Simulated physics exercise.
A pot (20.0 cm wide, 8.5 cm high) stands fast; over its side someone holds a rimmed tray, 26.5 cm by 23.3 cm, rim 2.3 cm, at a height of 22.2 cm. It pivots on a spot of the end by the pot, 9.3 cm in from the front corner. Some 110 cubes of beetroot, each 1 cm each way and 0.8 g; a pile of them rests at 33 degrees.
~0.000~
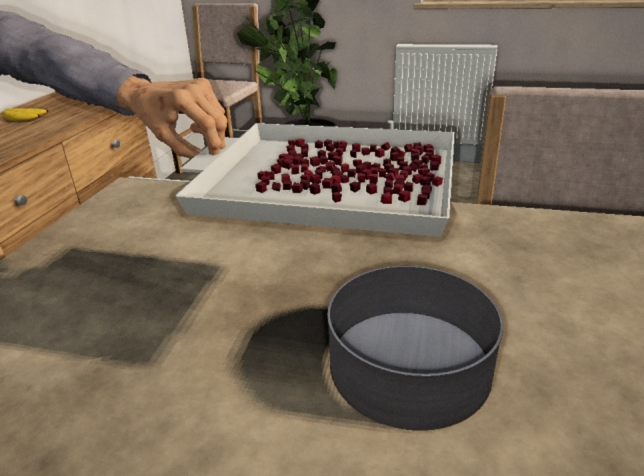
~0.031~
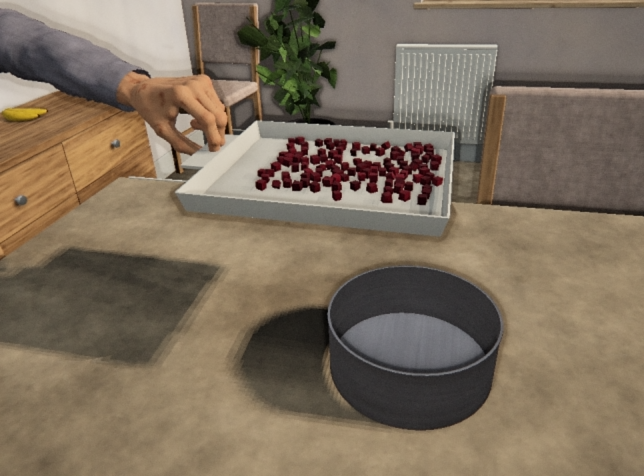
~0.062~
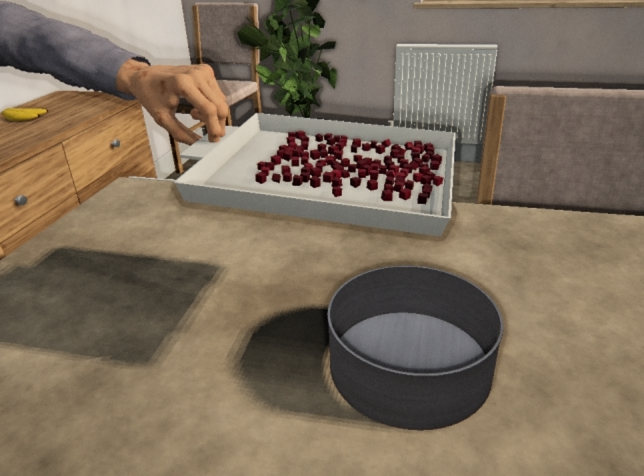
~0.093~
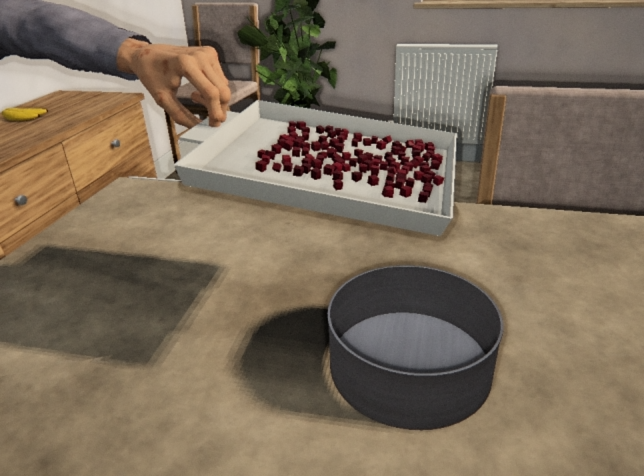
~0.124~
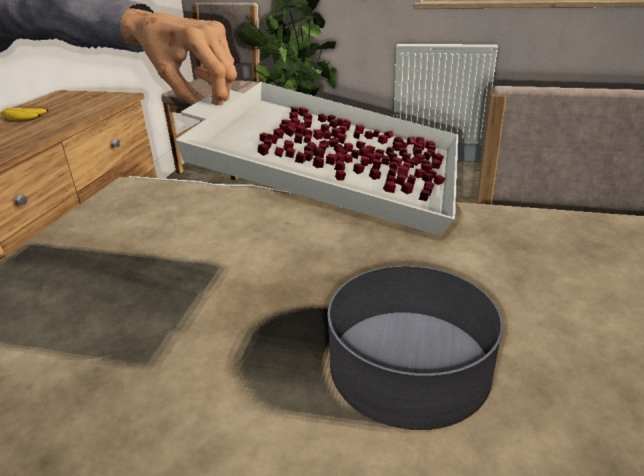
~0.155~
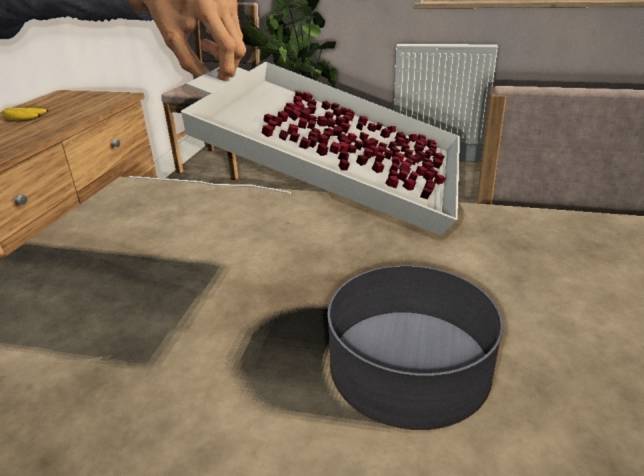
On a table behind a dark pot, a hand steadily raises a beetroot tray's left end.
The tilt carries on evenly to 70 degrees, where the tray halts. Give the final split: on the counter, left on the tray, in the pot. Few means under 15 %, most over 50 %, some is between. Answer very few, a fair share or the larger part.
On the counter: The larger part; left on the tray: A fair share; in the pot: Very few.
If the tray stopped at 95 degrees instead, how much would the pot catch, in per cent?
Then about 10 per cent.
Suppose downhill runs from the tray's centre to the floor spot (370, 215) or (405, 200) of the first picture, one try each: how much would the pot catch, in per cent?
Some 55 and 30 per cent.
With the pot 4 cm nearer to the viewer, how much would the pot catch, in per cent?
In that case some 0 per cent.
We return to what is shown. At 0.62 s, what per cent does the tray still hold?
Some 40 per cent of the load.
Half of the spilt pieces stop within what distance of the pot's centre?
Some 24 cm.
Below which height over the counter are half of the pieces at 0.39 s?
Roughly 30 cm.
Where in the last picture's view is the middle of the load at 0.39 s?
At about (427, 117).
After 0.30 s, tilt 48 degrees; the tray holds 100 %, the pot 0 %.
After 0.39 s, tilt 65 degrees; the tray holds 100 %, the pot 0 %.
After 0.62 s, tilt 70 degrees; the tray holds 40 %, the pot 0 %.
In the end, at 2.0 s, counter 60 %, tray 35 %, pot 5 %.
